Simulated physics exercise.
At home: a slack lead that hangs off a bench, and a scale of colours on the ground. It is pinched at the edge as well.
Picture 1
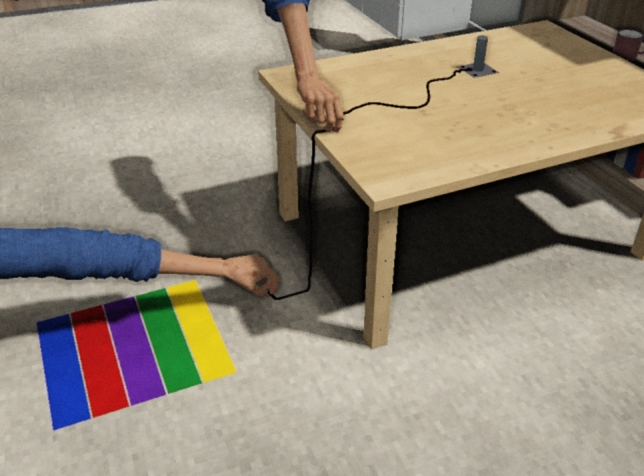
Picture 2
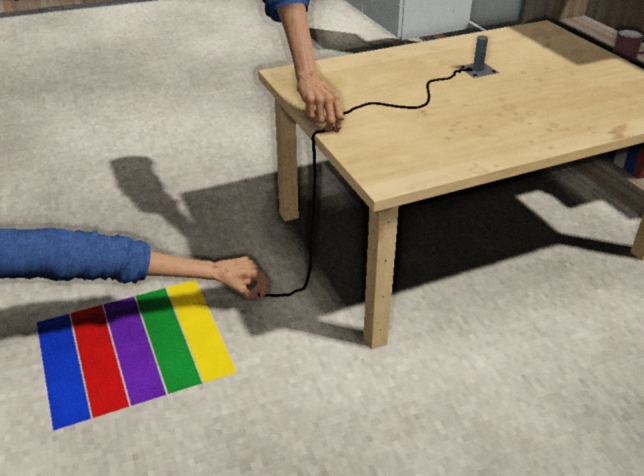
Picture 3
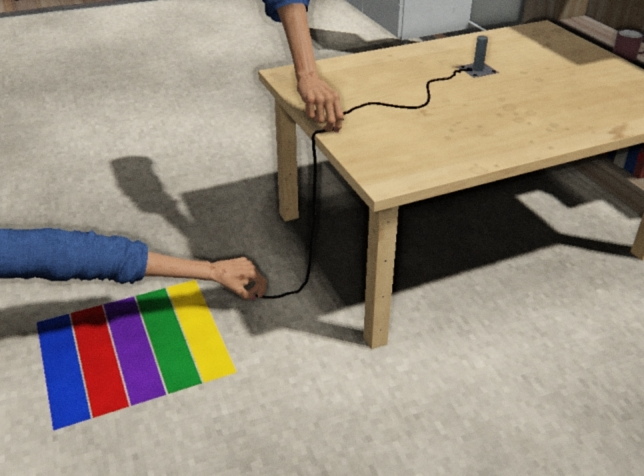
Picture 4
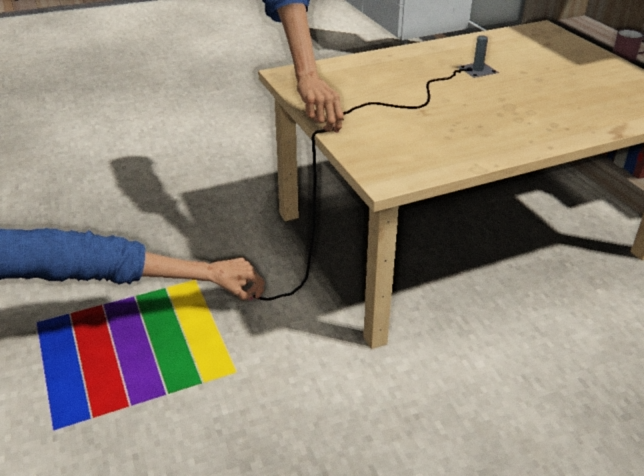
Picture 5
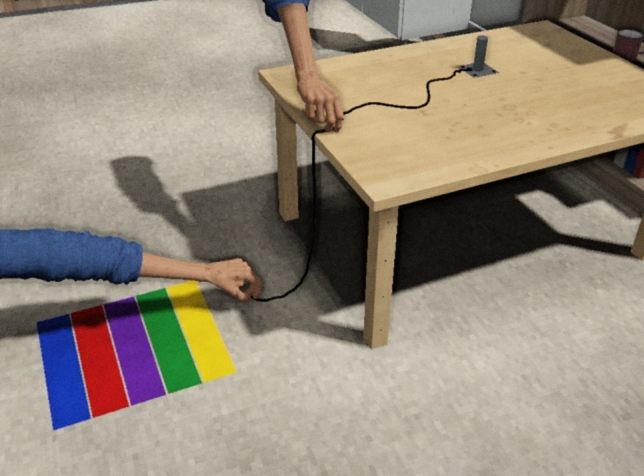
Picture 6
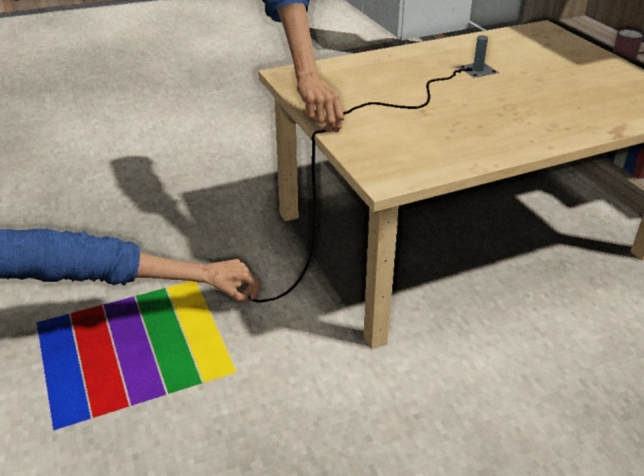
A hand low on the left draws the end of a slack black cord slightly leftward near the yellow edge of a striped colour mat, while another hand keeps the cord pinched at the wooden table's edge.
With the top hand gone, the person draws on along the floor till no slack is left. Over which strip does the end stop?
The red one.
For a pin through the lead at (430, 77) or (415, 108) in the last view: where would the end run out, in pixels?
Try by try, around (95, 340) and (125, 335).
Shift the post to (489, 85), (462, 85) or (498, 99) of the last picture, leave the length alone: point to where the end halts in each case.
The places are (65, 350), (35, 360) and (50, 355).
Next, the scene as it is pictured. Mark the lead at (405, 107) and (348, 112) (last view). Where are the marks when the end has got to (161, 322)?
They go to (370, 108) and to (318, 127).
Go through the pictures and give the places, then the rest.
The first picture shows end (268, 292); yellow (213, 359); green (178, 369); purple (143, 380); red (106, 391); blue (68, 403).
The second picture shows end (259, 295); lead through (451, 78) (427, 103) (357, 108) (314, 142) (314, 211) (309, 275).
The third picture shows end (256, 295).
The fourth picture shows end (254, 296); lead through (451, 78) (427, 103) (357, 108) (314, 142) (314, 211) (307, 276).
The fifth picture shows end (252, 297).
The sixth picture shows end (249, 297); lead through (451, 78) (427, 103) (357, 108) (314, 142) (315, 210) (302, 276).
Soon after, end near (161, 322); over green.
After that, end near (114, 336); over purple.
At the stop, end near (86, 344); over red. It halts on the red strip.
